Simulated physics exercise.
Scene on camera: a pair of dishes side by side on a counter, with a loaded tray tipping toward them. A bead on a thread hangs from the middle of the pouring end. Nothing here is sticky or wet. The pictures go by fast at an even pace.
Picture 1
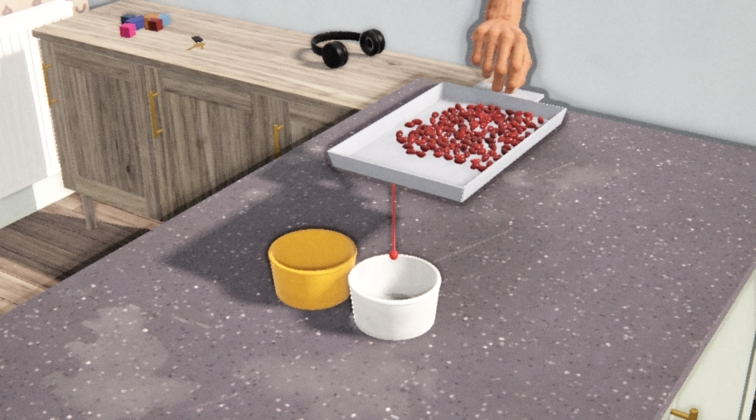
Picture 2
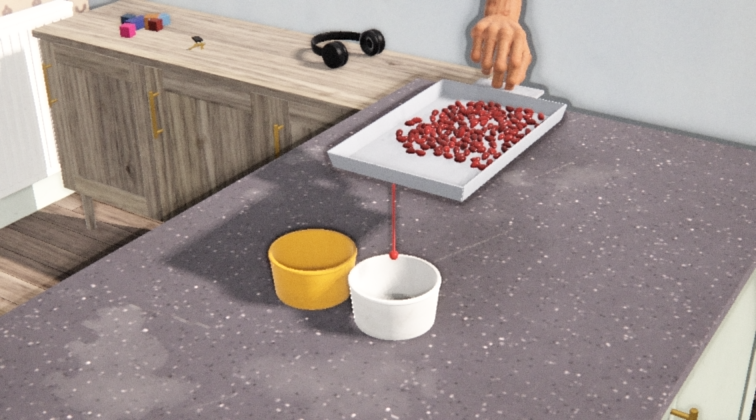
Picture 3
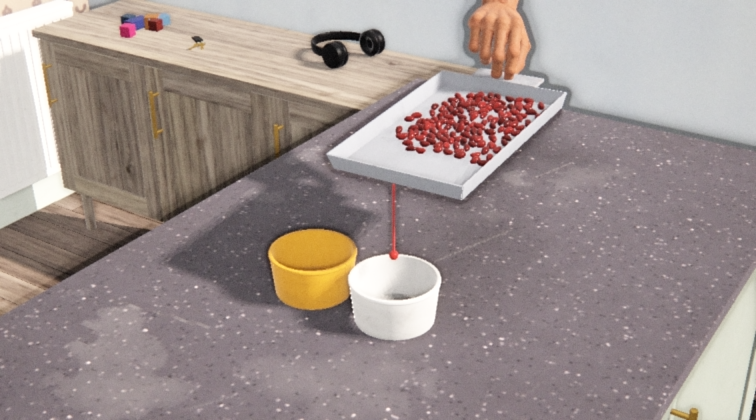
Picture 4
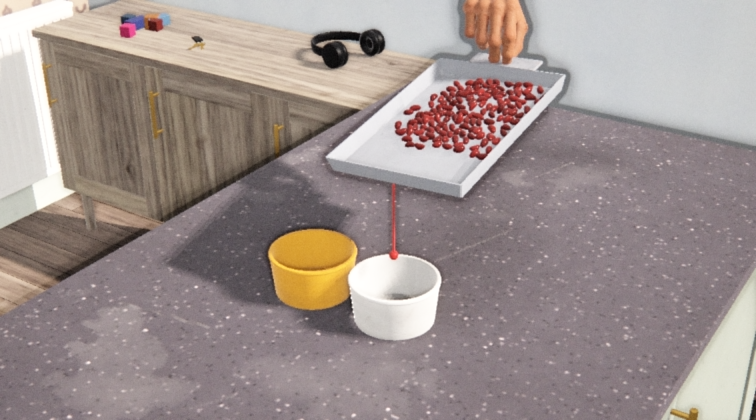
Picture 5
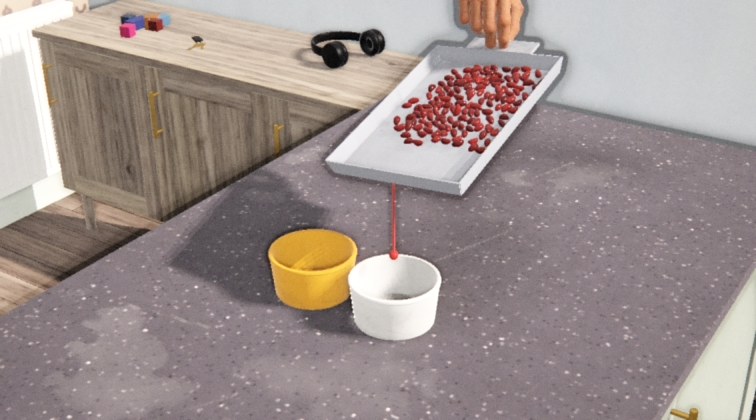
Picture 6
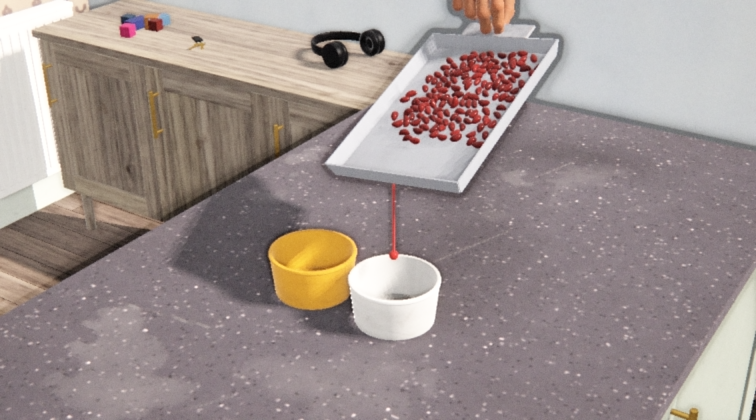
On a speckled counter, a hand steadily tilts a tray of red beans toward two dishes.
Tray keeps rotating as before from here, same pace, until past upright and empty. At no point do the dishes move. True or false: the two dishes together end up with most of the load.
True.
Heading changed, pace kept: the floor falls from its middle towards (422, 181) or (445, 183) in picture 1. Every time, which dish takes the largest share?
In the first case it's the one on the right, in the second the one on the right.
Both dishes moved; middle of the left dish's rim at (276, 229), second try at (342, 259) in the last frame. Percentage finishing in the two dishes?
Close to 60 in a hundred, then close to 70 in a hundred.
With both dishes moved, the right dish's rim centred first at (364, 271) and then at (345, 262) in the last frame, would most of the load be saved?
In turn: Over half; the larger part.
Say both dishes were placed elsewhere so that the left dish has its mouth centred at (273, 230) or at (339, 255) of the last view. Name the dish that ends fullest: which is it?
The one at right the first time, the one at left the second.
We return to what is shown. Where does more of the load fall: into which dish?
Of the two, the left-side one is the fuller.
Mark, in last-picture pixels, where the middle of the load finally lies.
Close to (319, 295) in the last picture.
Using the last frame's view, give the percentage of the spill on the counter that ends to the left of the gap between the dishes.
That's about 90 per cent of the spill.
Soon, tray tipped steeply; most on the tray; a small part in the air.
A while on, tray tipped past a quarter turn; about a third on the tray; a small part in the right dish; about a quarter in the left dish; about a quarter outside both; a stray few in the air.
Towards the end, tray tipped past a quarter turn; a small part in the right dish; about half in the left dish; about a third outside both.
Finally, tray tipped past a quarter turn; a small part in the right dish; about half in the left dish; about a third outside both.
